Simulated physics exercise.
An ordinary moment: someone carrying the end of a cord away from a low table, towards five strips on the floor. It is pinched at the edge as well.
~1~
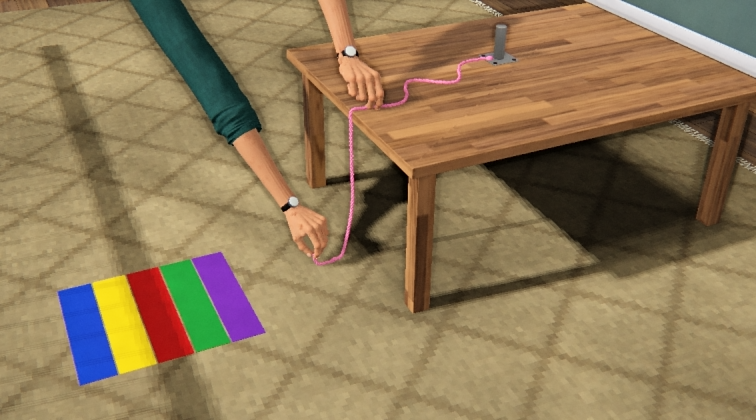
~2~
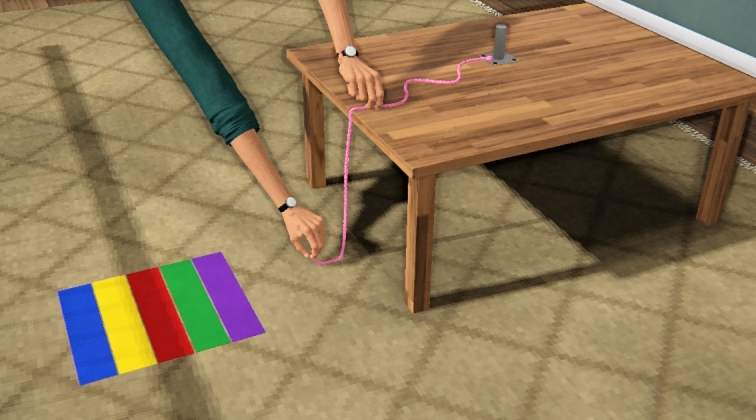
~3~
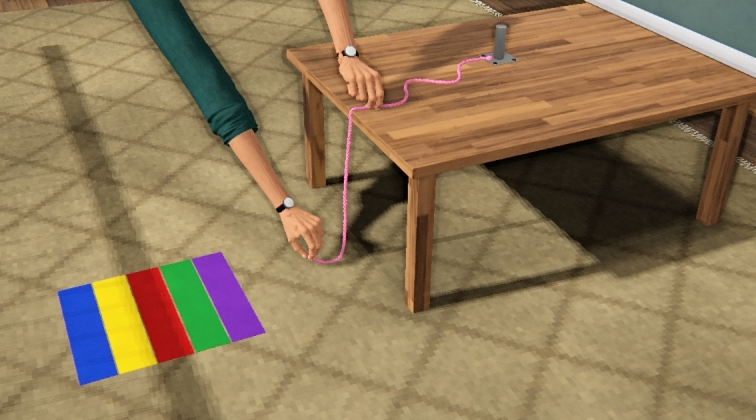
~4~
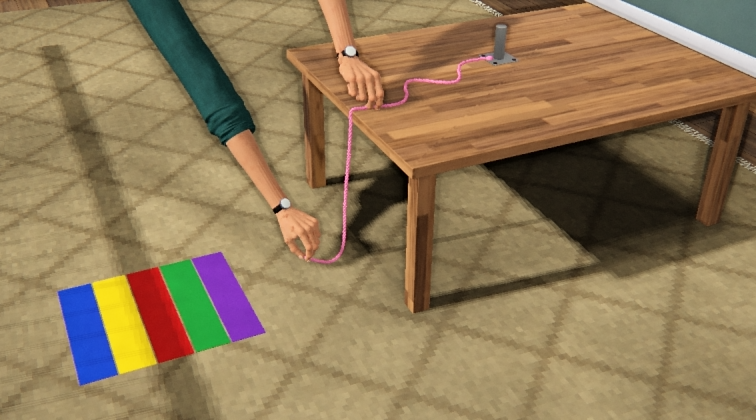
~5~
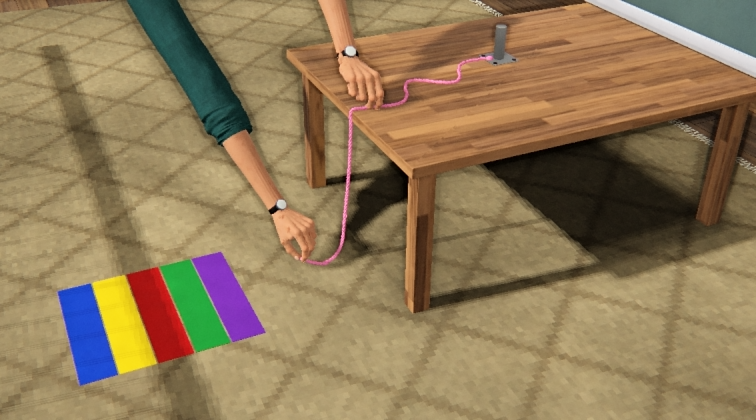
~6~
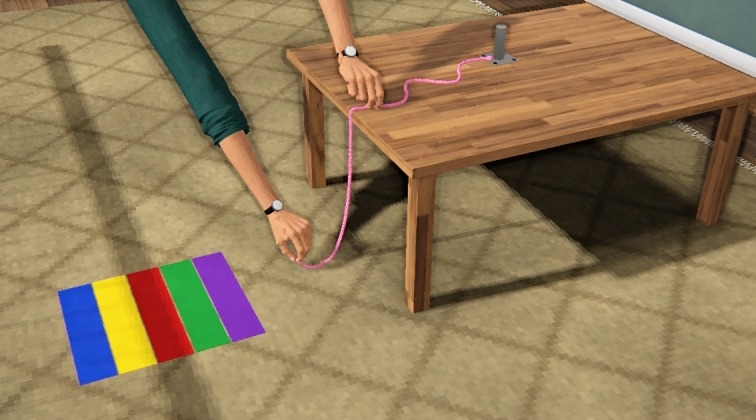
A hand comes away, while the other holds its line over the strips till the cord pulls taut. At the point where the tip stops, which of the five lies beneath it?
The red strip lies beneath it.
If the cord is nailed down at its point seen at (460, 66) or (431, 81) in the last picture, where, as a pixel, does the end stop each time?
About (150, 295) and (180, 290).
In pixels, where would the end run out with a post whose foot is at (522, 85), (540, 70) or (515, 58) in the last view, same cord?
Places per try: (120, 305); (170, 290); (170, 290).
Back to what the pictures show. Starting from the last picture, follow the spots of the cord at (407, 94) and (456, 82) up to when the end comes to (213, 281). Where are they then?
Point 1 - (367, 98); point 2 - (429, 78).
Soon after, end near (213, 281); over purple.
After that, end near (171, 291); over red.
At the stop, end near (147, 298); over red. The end stops over the red strip.
